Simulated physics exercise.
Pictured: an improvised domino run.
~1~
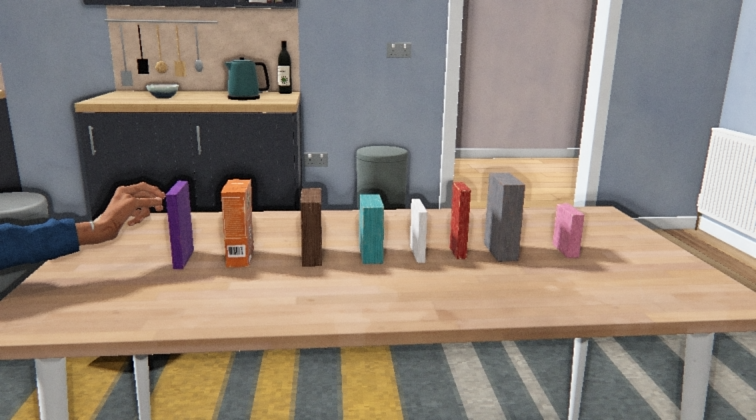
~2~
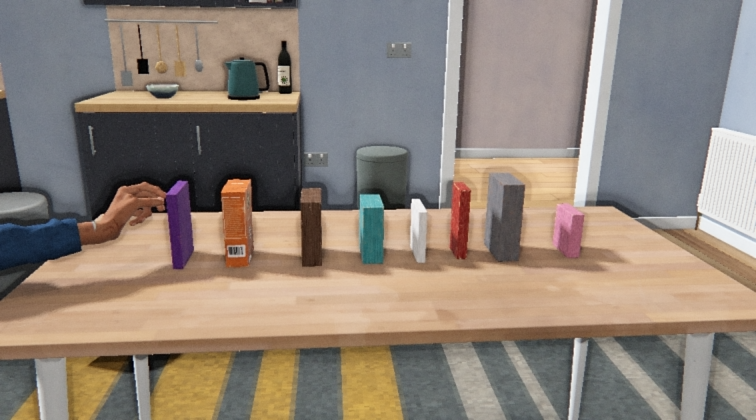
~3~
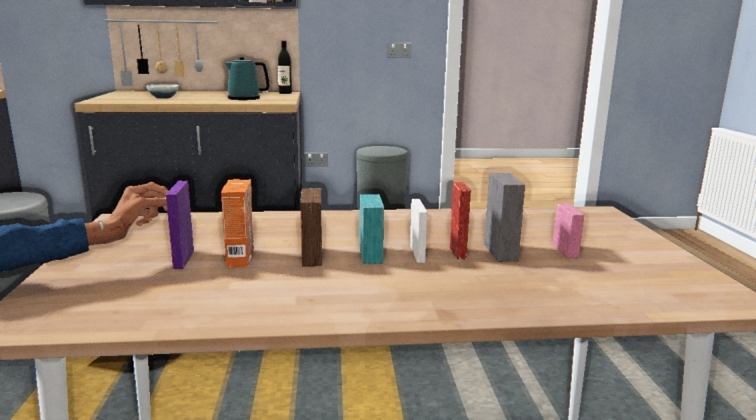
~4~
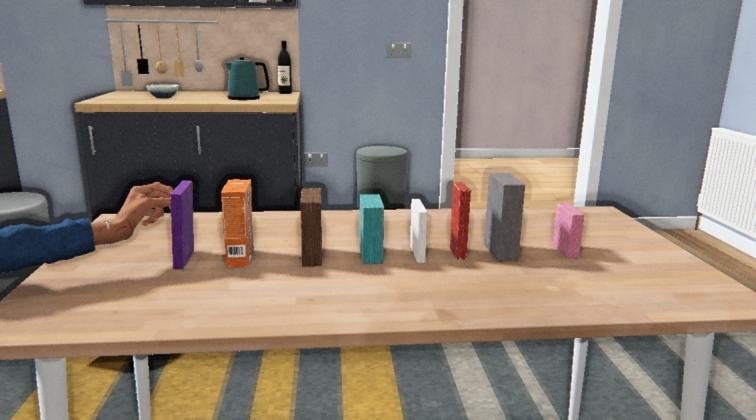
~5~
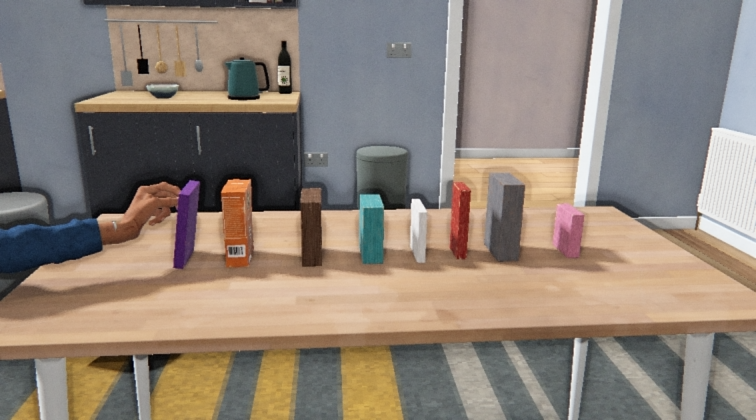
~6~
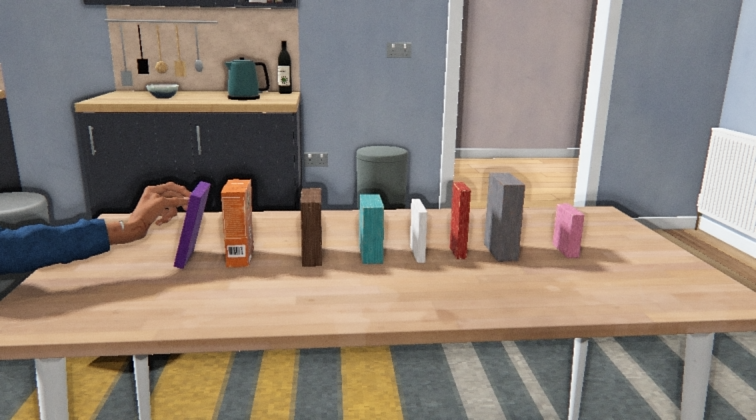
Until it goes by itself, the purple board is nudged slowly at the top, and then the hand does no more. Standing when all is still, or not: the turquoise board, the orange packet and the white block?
As I see it, the turquoise board does not stay up; the orange packet does not stay up; the white block does not stay up.
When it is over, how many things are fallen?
Count: 8.
Then, 0.70 s later than the last frame, purple board 69° over; orange packet tilted by 72° near (286, 236); turquoise board tilted by 43° near (394, 229); white block tilted by 12° near (424, 230).
Then, 1.20 s later than the last frame, purple board 69° over; orange packet tilted by 73° near (287, 237); turquoise board on its side near (408, 240); white block tilted by 74° near (447, 244).
When it is over, lying over on the table, brown board, grey block, turquoise board, red block, white block and orange packet. End places, in pixels of the last picture, turquoise board near (411, 240), orange packet near (289, 237).
